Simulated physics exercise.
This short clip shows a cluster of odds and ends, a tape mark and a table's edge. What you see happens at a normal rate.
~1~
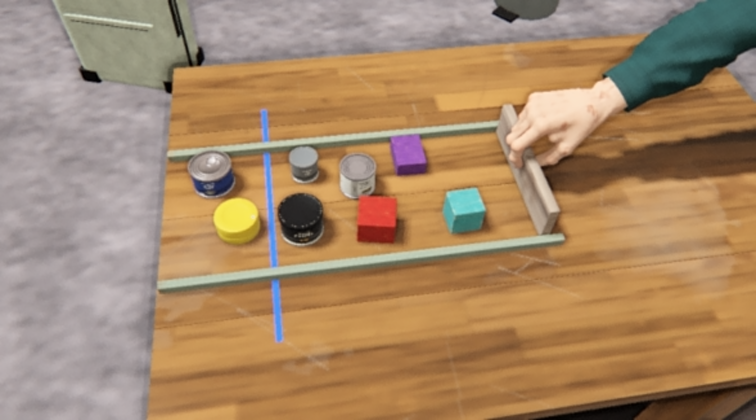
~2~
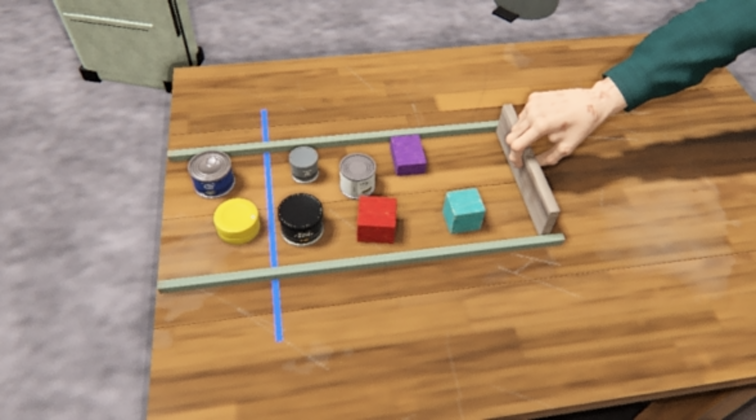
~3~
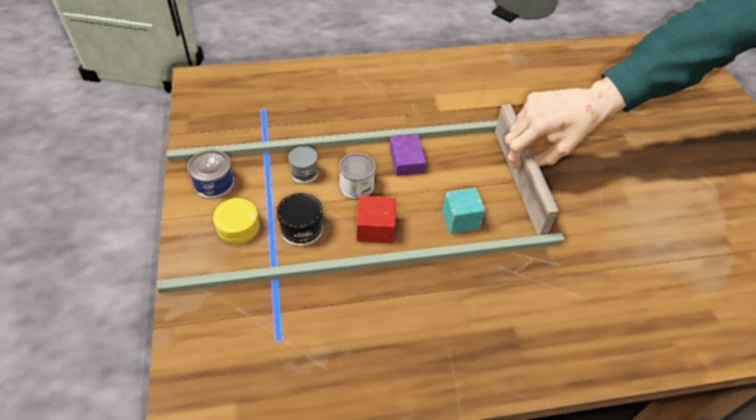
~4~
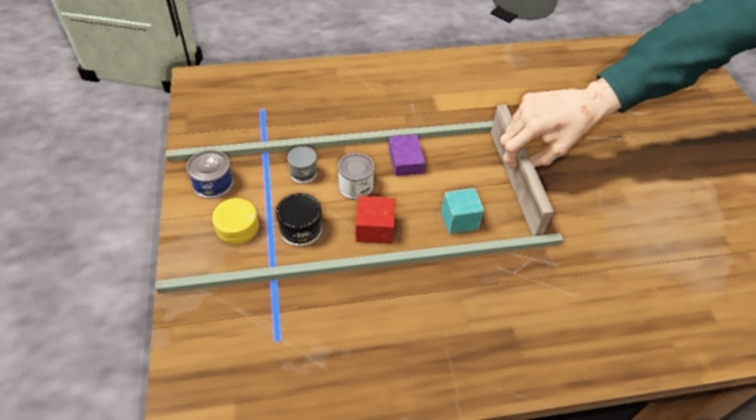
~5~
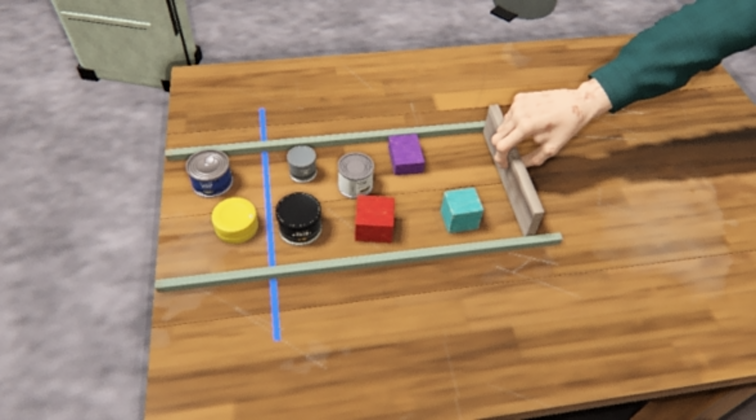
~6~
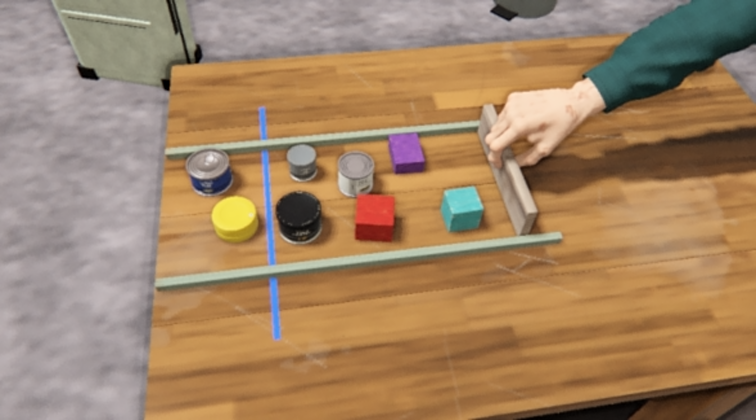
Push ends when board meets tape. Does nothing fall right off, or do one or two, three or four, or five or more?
Lost: A pair at most, not none.
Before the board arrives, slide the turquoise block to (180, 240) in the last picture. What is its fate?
Here the turquoise block sits tight.
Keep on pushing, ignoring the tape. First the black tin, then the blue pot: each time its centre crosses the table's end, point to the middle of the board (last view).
For the black tin, about (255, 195); for the blue pot, about (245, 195).
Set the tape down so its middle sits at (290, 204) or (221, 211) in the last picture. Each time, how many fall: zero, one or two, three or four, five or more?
One after another: None; 3 or 4.
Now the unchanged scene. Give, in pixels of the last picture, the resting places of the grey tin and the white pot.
Grey tin: About (221, 172); white pot: About (249, 194).
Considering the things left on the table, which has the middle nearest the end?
It's the black tin.
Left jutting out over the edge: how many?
So the number is 1.
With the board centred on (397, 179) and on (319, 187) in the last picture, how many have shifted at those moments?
4 by the first point, 7 by the second.
Soon after, none off yet; blue pot at rest near (210, 172); yellow lid at rest near (235, 219); black tin at rest near (299, 218).
Then, none off yet; blue pot at rest near (210, 172); yellow lid moved a little near (217, 220); black tin moved about its own width near (260, 222).
By the end, the number that fall off is one or two; fallen, yellow lid.
